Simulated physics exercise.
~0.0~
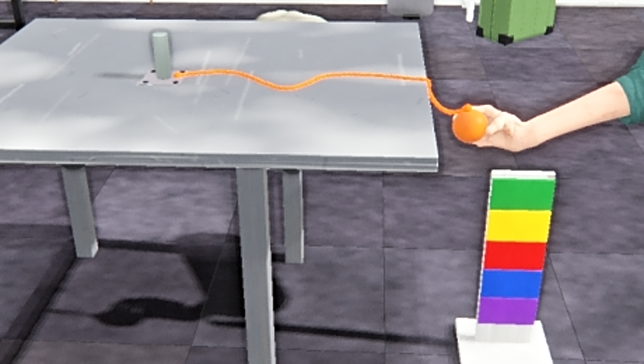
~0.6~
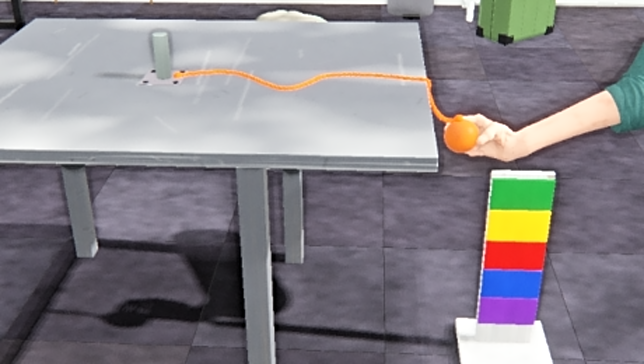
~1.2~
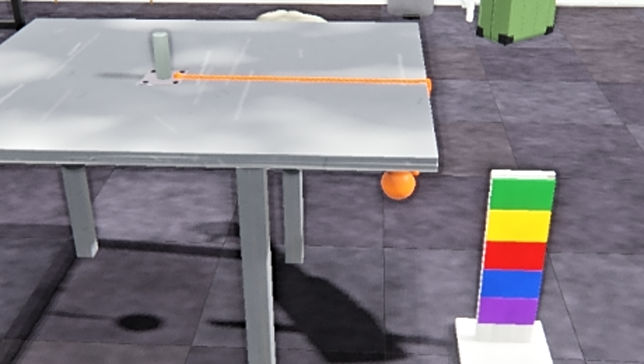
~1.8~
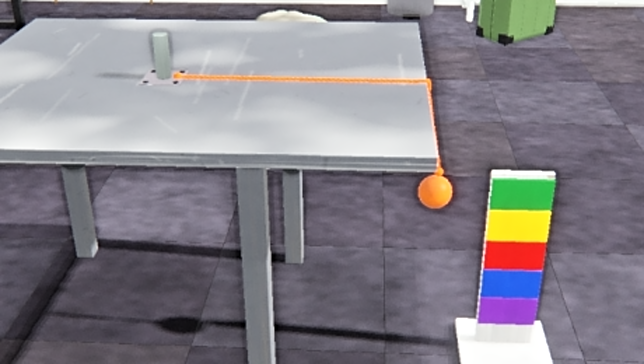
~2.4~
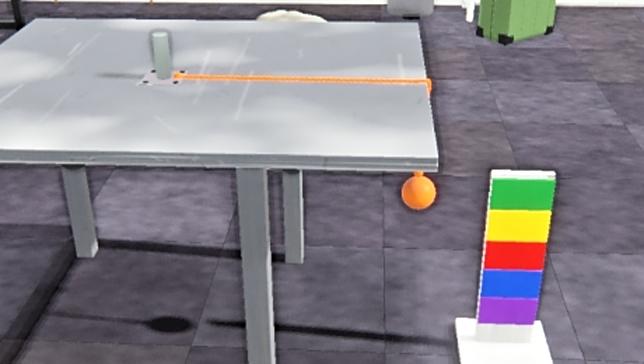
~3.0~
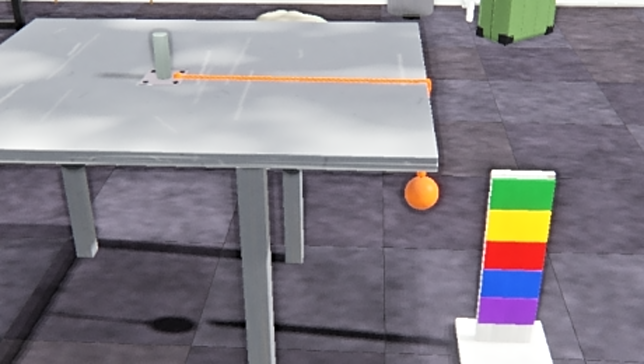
At the edge of a grey table beside a board with five coloured bands, a hand holds an orange ball on a cord, lowers it slightly and lets go; the ball drops, swings left and right beneath the edge, and finally hangs level with the green band.
